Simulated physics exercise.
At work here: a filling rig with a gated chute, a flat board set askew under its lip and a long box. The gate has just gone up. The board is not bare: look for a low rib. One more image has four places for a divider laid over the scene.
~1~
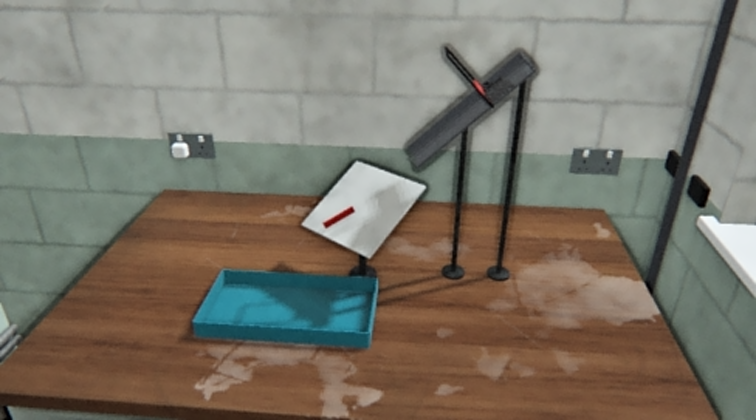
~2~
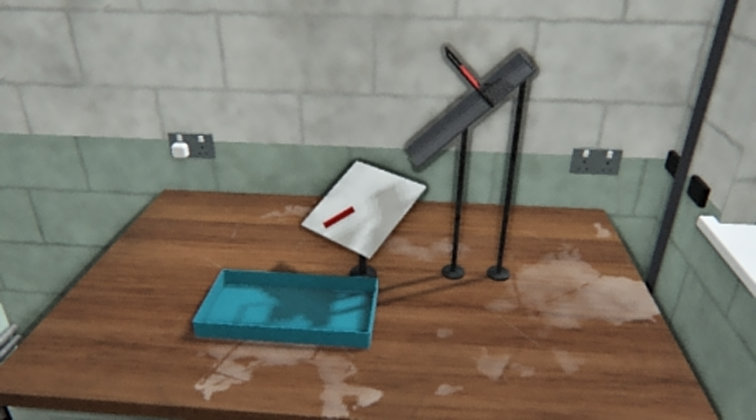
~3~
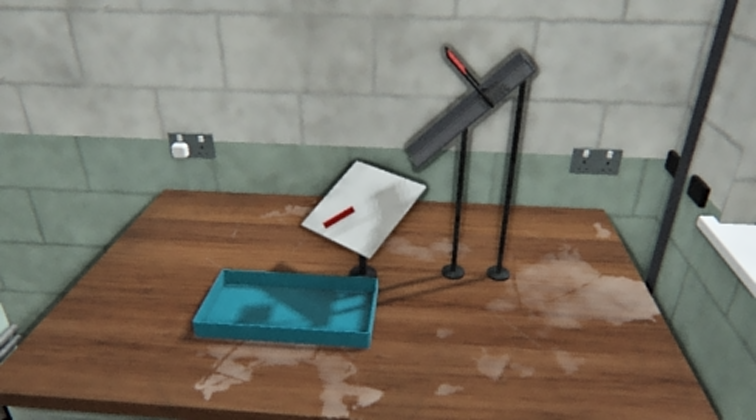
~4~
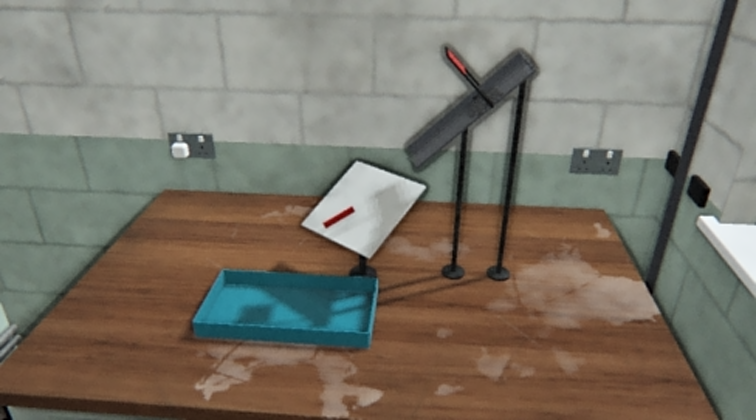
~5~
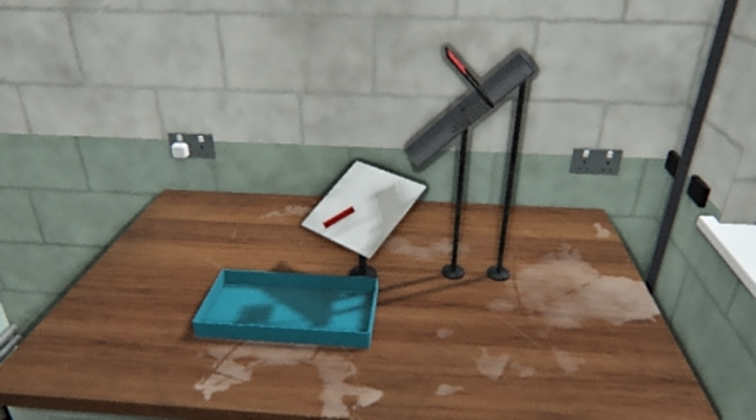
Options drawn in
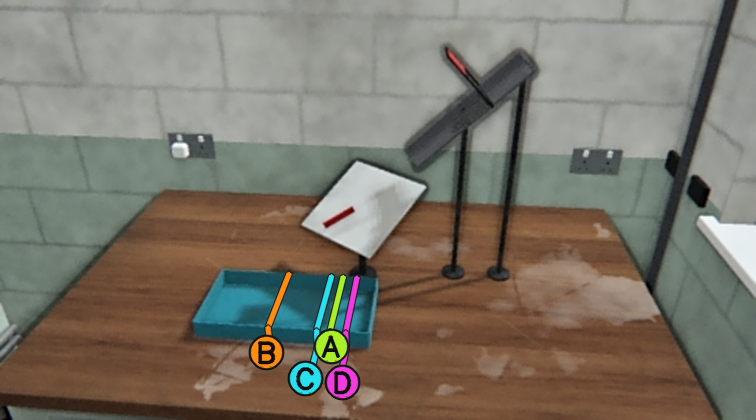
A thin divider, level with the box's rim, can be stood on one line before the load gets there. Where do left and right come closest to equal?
Take B.
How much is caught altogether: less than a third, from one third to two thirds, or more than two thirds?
About that: More than two thirds.
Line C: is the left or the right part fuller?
More lands on the left.
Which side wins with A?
Left.
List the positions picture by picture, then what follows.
Load behind the gate (496, 90), black beans; lip of the chute (417, 163), sloping fairly steeply, in the first picture.
Middle of the board (362, 205), tilted gently; middle of its low edge (334, 240); of its high edge (390, 173), in the second picture.
Front corners of the box (193, 322) and (369, 333), empty; front of the load (484, 107), in the third picture.
Middle of the load (484, 102); its front (470, 115), roughly a quarter of the way to the lip; rib from (353, 206) to (323, 224), in the fourth picture.
Middle of the load (473, 112); its front (453, 131), roughly half of the way to the lip, in the fifth picture.
On the marked copy, line A crosses the front rim at (330, 330); line B crosses the front rim at (268, 326); line C crosses the front rim at (316, 329); line D crosses the front rim at (345, 331).
If A is chosen, of what is caught, every piece on the left of the divider, not one piece on the right.
If B is chosen, of what is caught, roughly two thirds on the left of the divider, roughly a third on the right.
If C is chosen, of what is caught, almost all on the left of the divider, about a tenth on the right.
If D is chosen, of what is caught, every piece on the left of the divider, not one piece on the right.
